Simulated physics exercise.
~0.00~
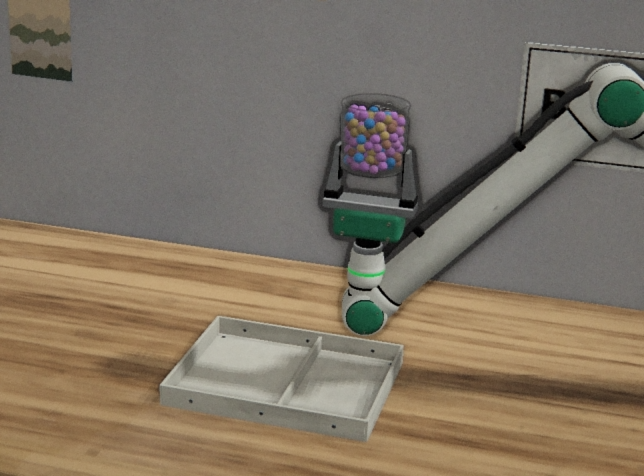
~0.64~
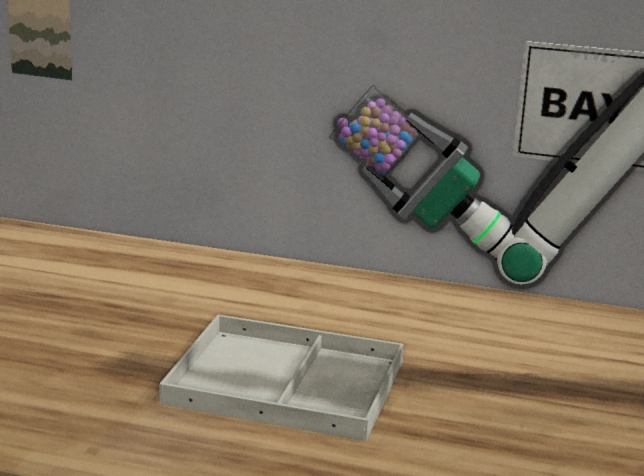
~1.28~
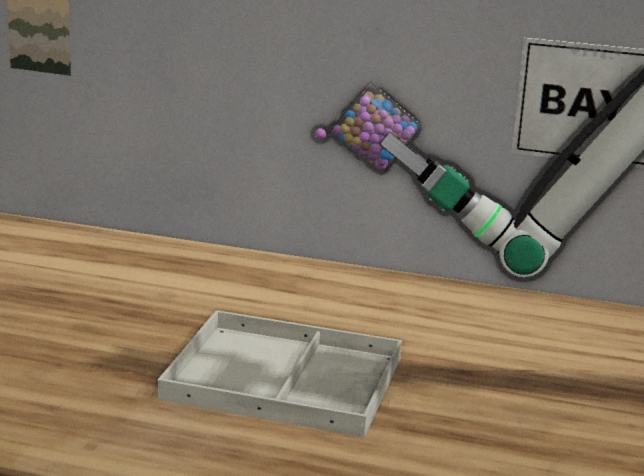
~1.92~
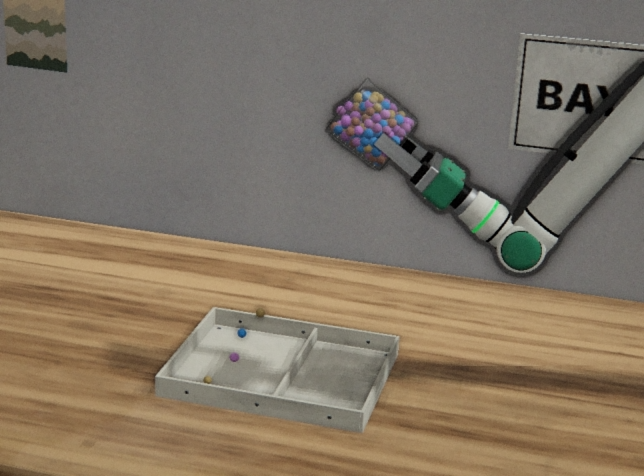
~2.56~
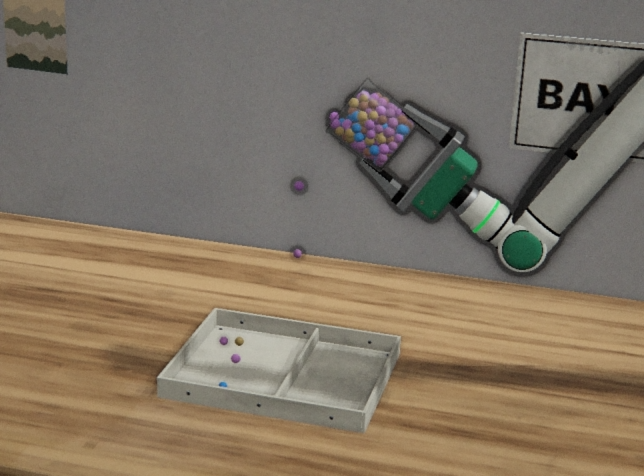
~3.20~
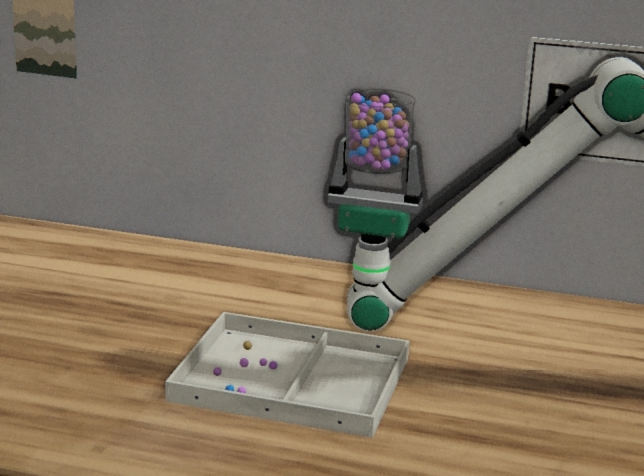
Robot arm tilting and twisting a cup of colourful round sweets, dropping a few into a divided tray, then righting it still nearly full.
